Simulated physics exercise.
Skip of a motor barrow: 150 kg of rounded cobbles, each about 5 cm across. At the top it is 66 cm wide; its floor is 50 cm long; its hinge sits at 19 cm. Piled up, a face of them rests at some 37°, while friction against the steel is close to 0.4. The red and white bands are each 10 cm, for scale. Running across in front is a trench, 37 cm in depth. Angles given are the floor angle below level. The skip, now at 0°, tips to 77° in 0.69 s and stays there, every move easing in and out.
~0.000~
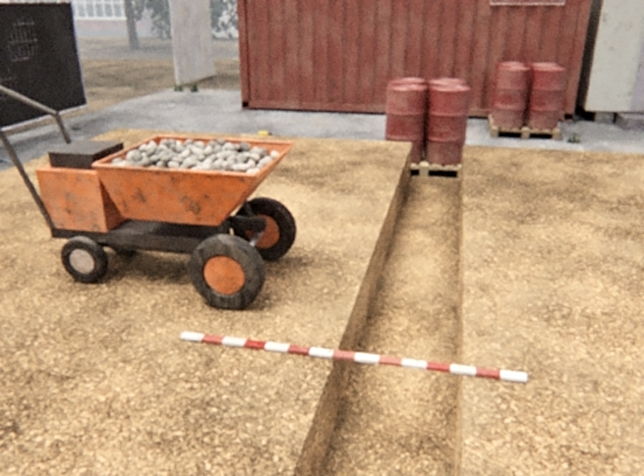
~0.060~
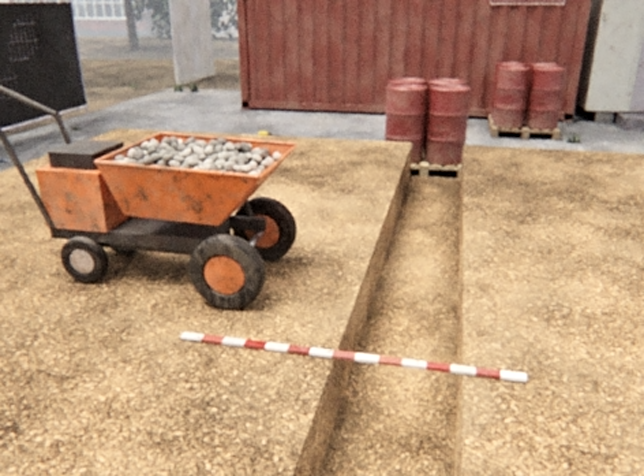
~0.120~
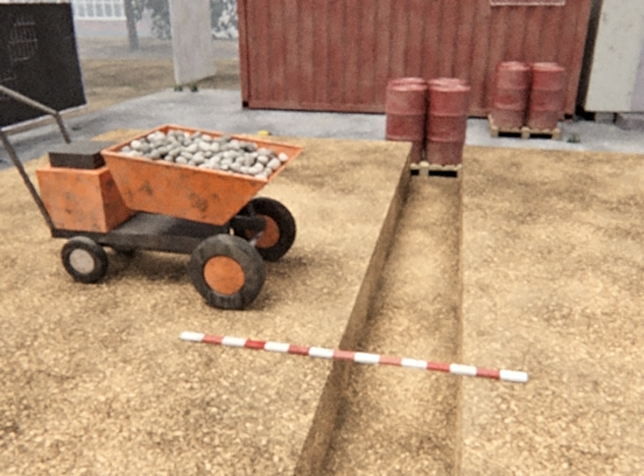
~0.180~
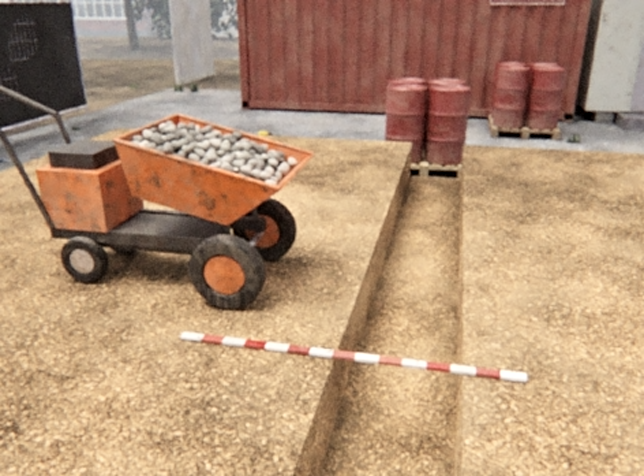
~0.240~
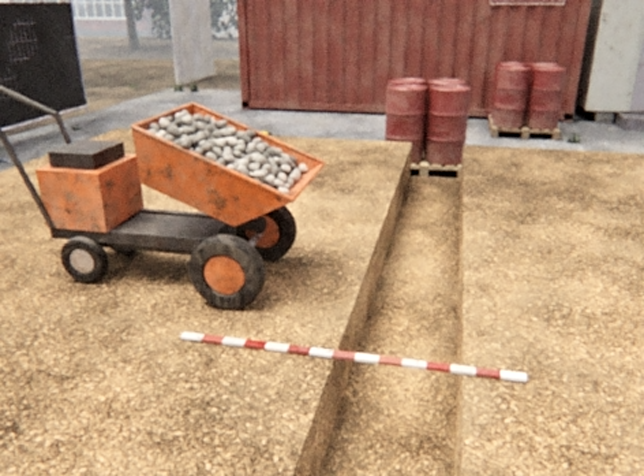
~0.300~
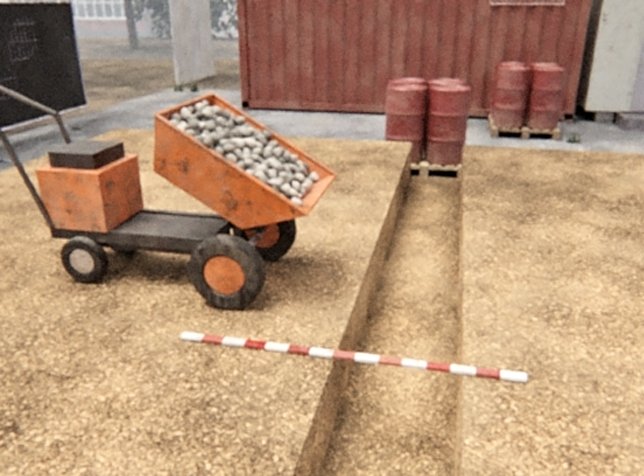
The orange skip of a motor barrow, loaded with grey stones, tilted slowly and then more steeply towards the trench on the right, its back end rising while the wheels stayed put.
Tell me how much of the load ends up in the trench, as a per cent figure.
Some 100 per cent ends up in the trench.
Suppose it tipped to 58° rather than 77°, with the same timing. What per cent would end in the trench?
It would be close to 80 percent.
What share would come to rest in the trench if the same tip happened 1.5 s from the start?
With that change, it comes to around 100 per cent.
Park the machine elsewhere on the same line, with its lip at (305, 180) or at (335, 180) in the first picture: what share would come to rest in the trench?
I'd expect some 90 per cent, then some 60.
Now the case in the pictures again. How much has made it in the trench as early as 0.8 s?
Something like 55 in a hundred.
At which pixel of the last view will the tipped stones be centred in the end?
Around (415, 348).
After 0.5 s the floor is at 65°; 100 % in the skip; the foremost stones are at (346, 243).
After 0.8 s the floor is at 77°; 45 % in the skip, 1 % short of the trench, 55 % in the trench; the foremost stones are at (435, 339).
After 1.1 s the floor is at 77°; 4 % in the skip, 1 % short of the trench, 95 % in the trench; the foremost stones are at (455, 335).
After 3.1 s the floor is at 77°; 0 % in the skip, 100 % in the trench; the foremost stones are at (455, 327).
